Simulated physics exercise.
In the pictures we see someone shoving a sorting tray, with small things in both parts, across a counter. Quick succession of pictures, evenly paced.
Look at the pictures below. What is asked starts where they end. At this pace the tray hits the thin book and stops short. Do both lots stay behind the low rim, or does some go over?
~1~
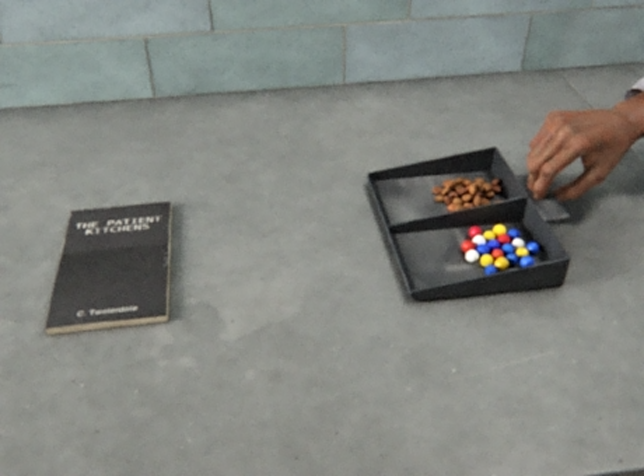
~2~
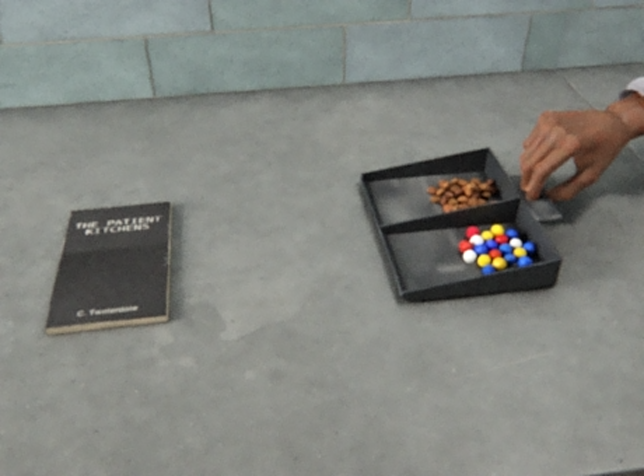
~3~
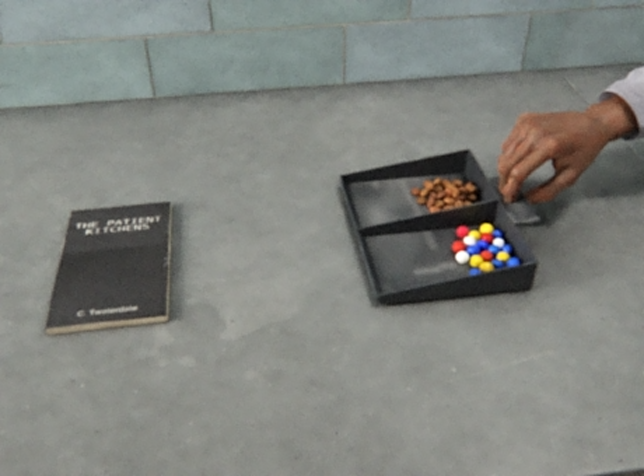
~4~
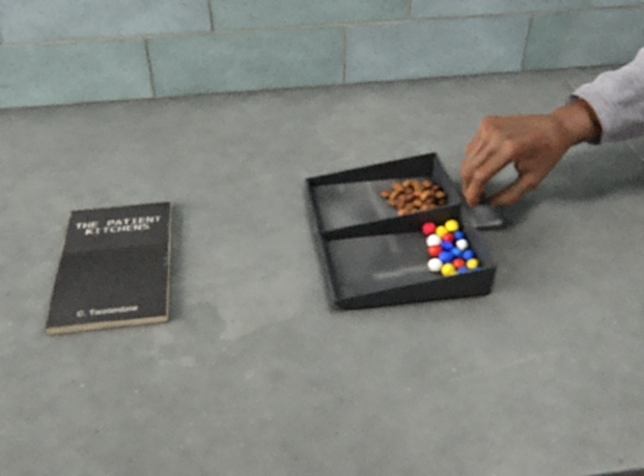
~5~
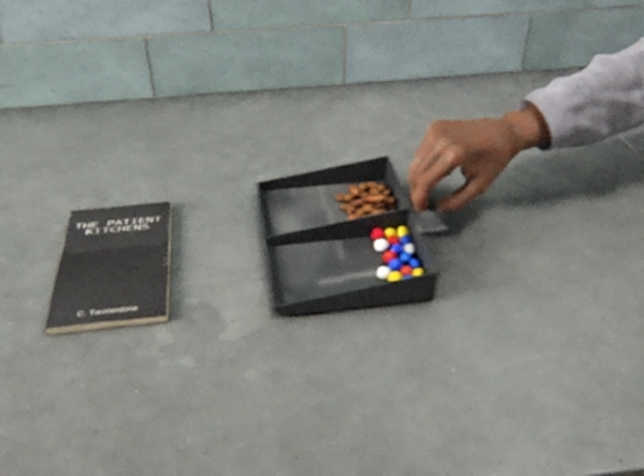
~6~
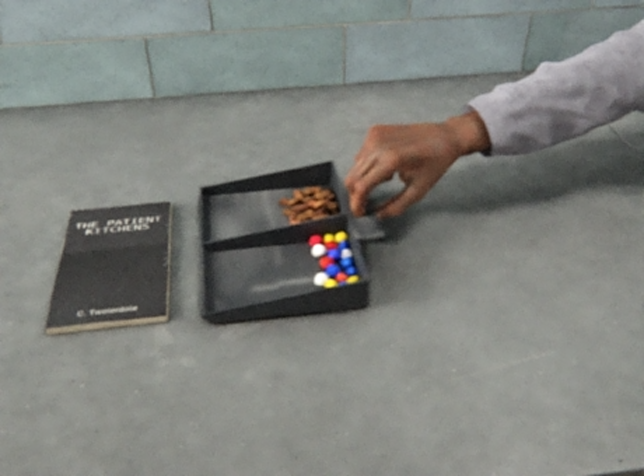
The front batch sends some over; the back batch sends some over.
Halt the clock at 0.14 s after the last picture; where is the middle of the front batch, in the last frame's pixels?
Close to pixel (182, 282).
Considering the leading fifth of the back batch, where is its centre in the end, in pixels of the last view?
It ends up near (116, 219) in the last view.
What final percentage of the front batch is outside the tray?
Result: Around 60 percent.
Then, 0.02 s after the last picture, tray still sliding, front rim near (184, 248); front batch all inside; back batch all inside.
Then, 0.14 s after the last picture, tray stopped at the thin book; front batch a small part out of the tray; back batch a small part out of the tray.
Then, 0.35 s after the last picture, tray stopped at the thin book; front batch about two thirds out of the tray; back batch about a quarter out of the tray.
By the end, tray stopped at the thin book; front batch about two thirds out of the tray; back batch about a quarter out of the tray.
